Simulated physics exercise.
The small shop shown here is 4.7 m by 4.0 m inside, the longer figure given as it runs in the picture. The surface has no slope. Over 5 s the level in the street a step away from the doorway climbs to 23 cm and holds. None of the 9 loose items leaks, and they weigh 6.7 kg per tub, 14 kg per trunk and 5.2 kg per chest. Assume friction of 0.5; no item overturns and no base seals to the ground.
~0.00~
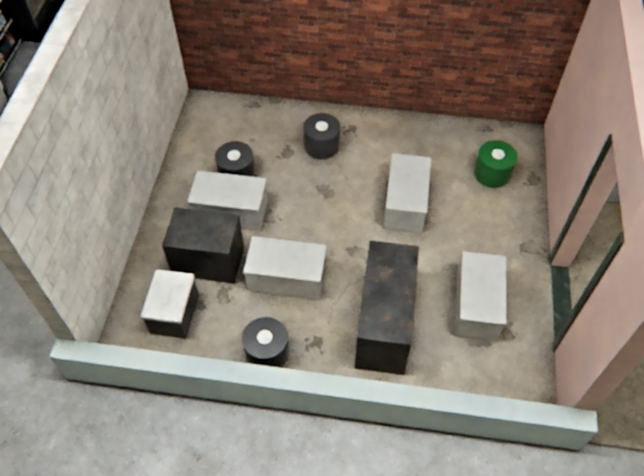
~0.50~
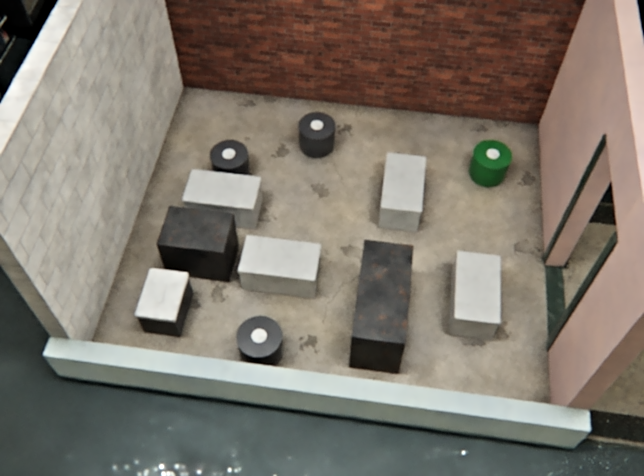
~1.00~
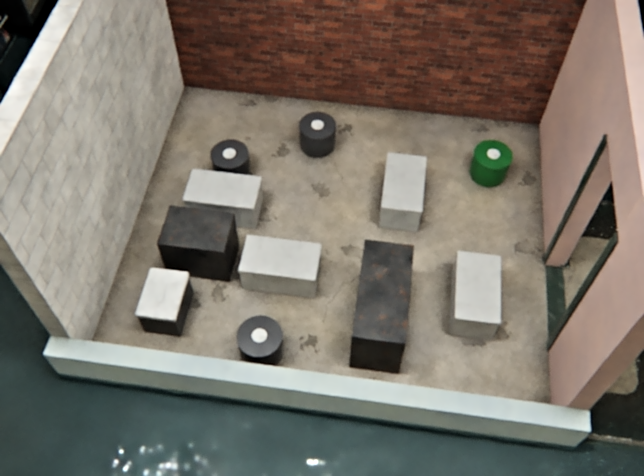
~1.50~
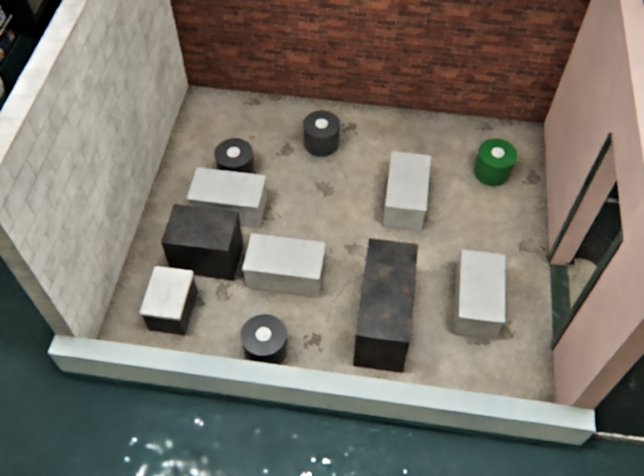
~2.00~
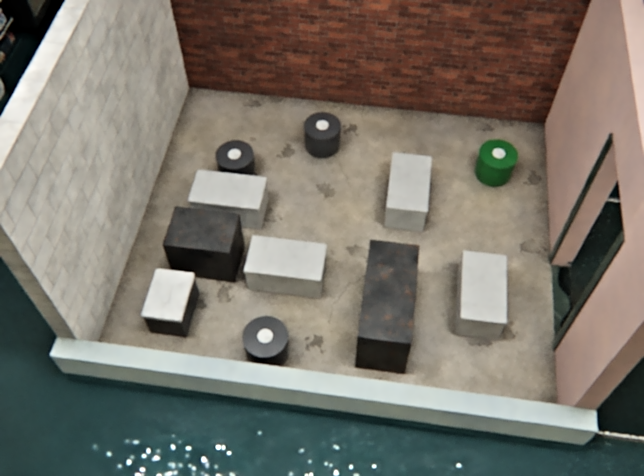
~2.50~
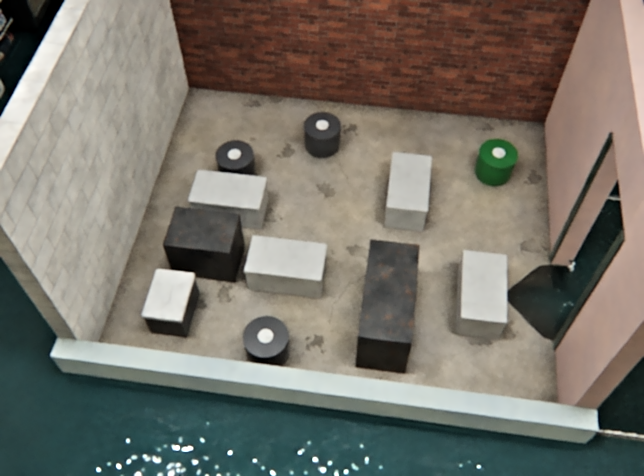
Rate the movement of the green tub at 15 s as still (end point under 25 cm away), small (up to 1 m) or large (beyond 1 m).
Still.
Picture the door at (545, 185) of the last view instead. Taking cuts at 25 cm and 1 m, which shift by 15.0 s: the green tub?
As for the green tub, it winds up a long way off.
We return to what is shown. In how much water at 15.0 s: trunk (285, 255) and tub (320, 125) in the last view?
First roughly 9 cm, second roughly 12 cm.
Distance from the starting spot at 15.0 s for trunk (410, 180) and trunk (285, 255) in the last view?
They've ended up 250 cm and 60 cm away, in that order.
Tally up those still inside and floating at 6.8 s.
At that point I count 1.
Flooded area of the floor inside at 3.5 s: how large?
I'd estimate close to 2.0 m2.
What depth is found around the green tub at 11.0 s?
3 cm, roughly.
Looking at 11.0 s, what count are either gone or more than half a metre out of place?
I count 5 of them.
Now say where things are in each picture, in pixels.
The first picture shows the green tub at (498, 155) rests on the ground; 0.0 m2 under water; 0 of 9 have shifted.
The second picture shows the green tub at (493, 154) rests on the ground; 0.0 m2 under water; 0 of 9 have shifted.
The third picture shows the green tub at (493, 154) rests on the ground; 0.0 m2 under water; 0 of 9 have shifted.
The fourth picture shows the green tub at (498, 153), on the bottom; water covers 0.0 m2; 0 of 9 have shifted.
The fifth picture shows the green tub at (499, 154), on the bottom; water covers 0.0 m2; 0 of 9 have shifted.
The sixth picture shows the green tub at (499, 153), on the bottom; 0.3 m2 under water; 0 of 9 have shifted.
After 3.5 s the green tub is near (499, 153), 0.0 m from its start, aground; 0 afloat.
After 6.8 s the green tub is near (499, 153), 0.0 m from its start, aground; 1 afloat.
After 11.0 s the green tub is near (499, 153), 0.0 m from its start, aground; 7 afloat.
After 15.0 s the green tub is near (501, 156), 0.0 m from its start, afloat; 9 afloat.
